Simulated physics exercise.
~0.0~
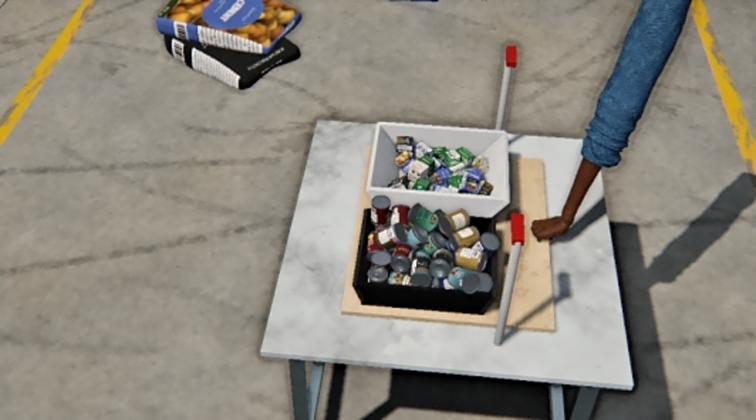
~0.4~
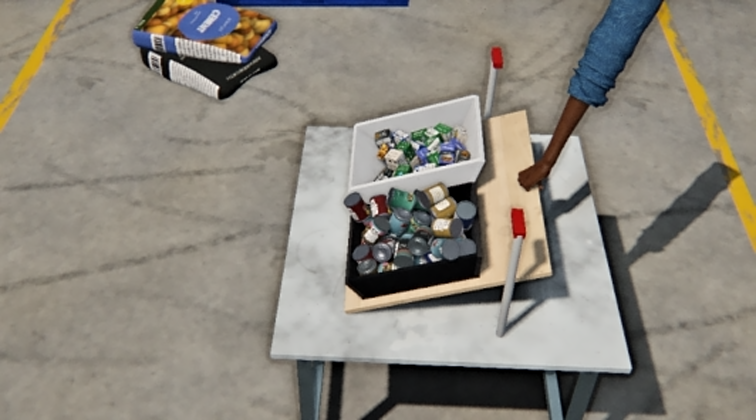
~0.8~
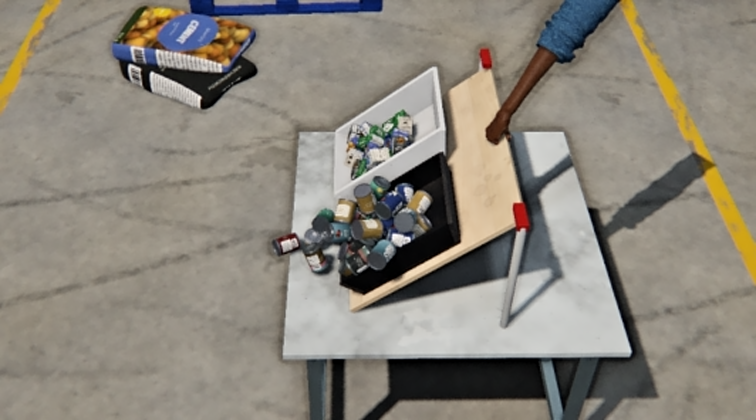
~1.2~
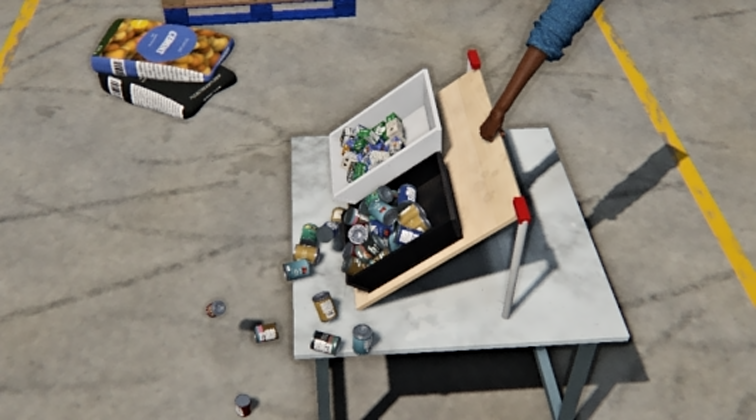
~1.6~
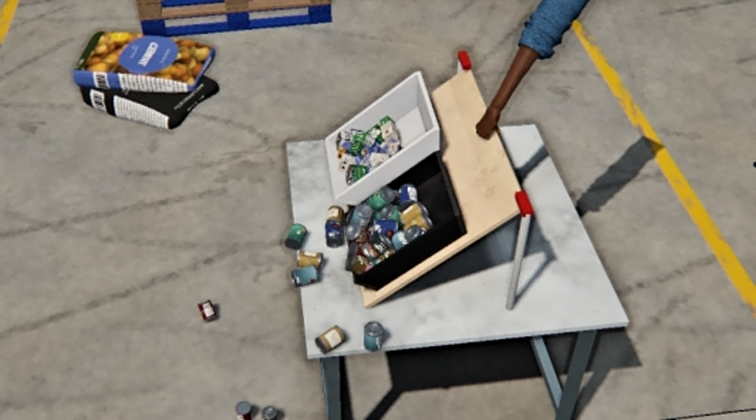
A hinged board carrying a white tub of small cartons and a black tub of tins tipped steeply leftward as a hand lifted its right side, and several tins spilled onto the table and floor while the cartons stayed in their tub.
